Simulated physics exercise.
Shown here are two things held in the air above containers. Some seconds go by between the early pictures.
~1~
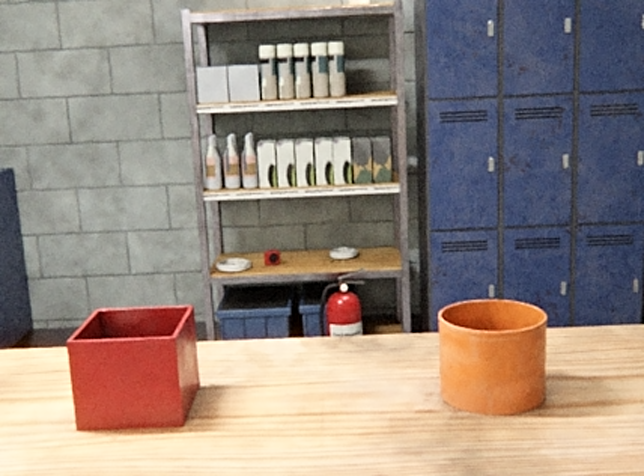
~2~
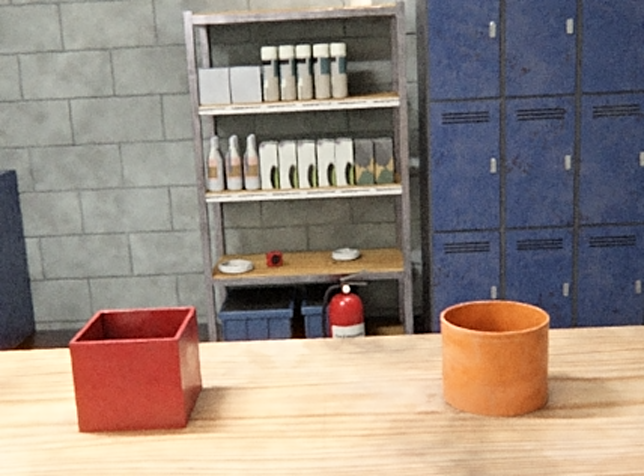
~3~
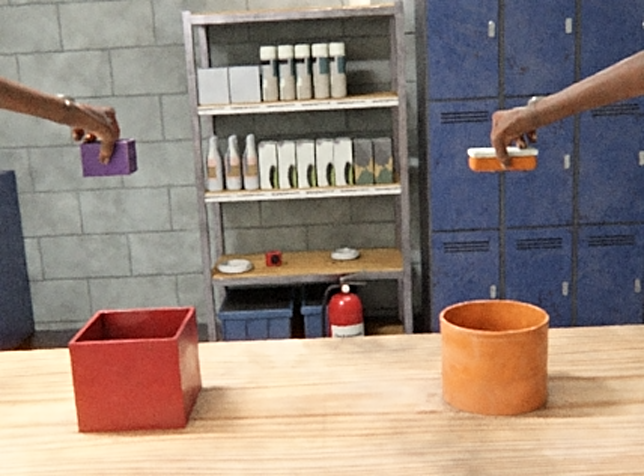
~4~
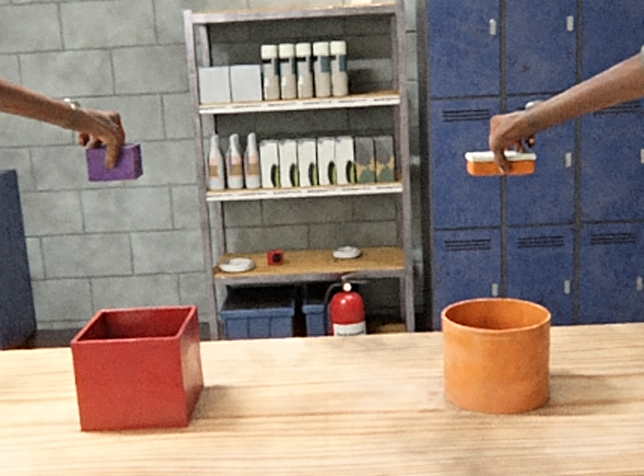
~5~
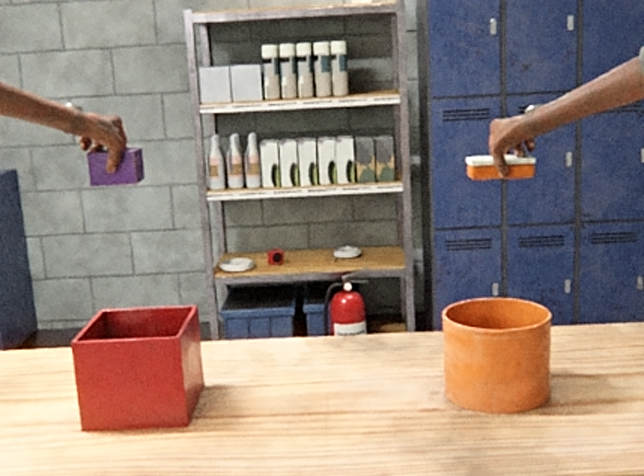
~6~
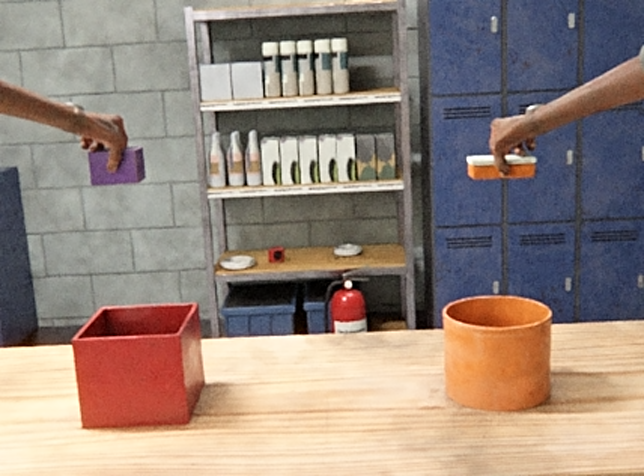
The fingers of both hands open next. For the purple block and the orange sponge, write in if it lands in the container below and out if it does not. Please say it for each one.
Purple block: In, orange sponge: In.
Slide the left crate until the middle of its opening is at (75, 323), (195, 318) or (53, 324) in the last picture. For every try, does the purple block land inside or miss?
Try one: It does not go in. Try two: It does not go in. Try three: It does not go in.
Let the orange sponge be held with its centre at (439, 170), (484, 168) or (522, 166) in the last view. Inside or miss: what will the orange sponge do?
One after another: It falls beside it; goes in; is caught.
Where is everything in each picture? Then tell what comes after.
The first picture shows right bin (492, 355).
The second picture shows left crate (140, 367).
The third picture shows still on the way; purple block (109, 157); right bin (494, 355).
The fourth picture shows still on the way; orange sponge (500, 164); left crate (142, 366).
The fifth picture shows still on the way; purple block (117, 167); right bin (496, 353).
The sixth picture shows in place, still held; purple block (117, 166); orange sponge (501, 167); left crate (143, 363).
Then, 0.16 s on from there, purple block displaced about its own width near (121, 203); orange sponge displaced about its own width near (501, 204).
Then, 0.24 s on from there, purple block on its way down near (128, 268); orange sponge on its way down near (502, 270).
Then, 0.32 s on from there, purple block on its way down near (138, 360); orange sponge on its way down near (502, 363).
In the end, the purple block drops into the container, near (141, 386); the orange sponge drops into the container, near (502, 378).
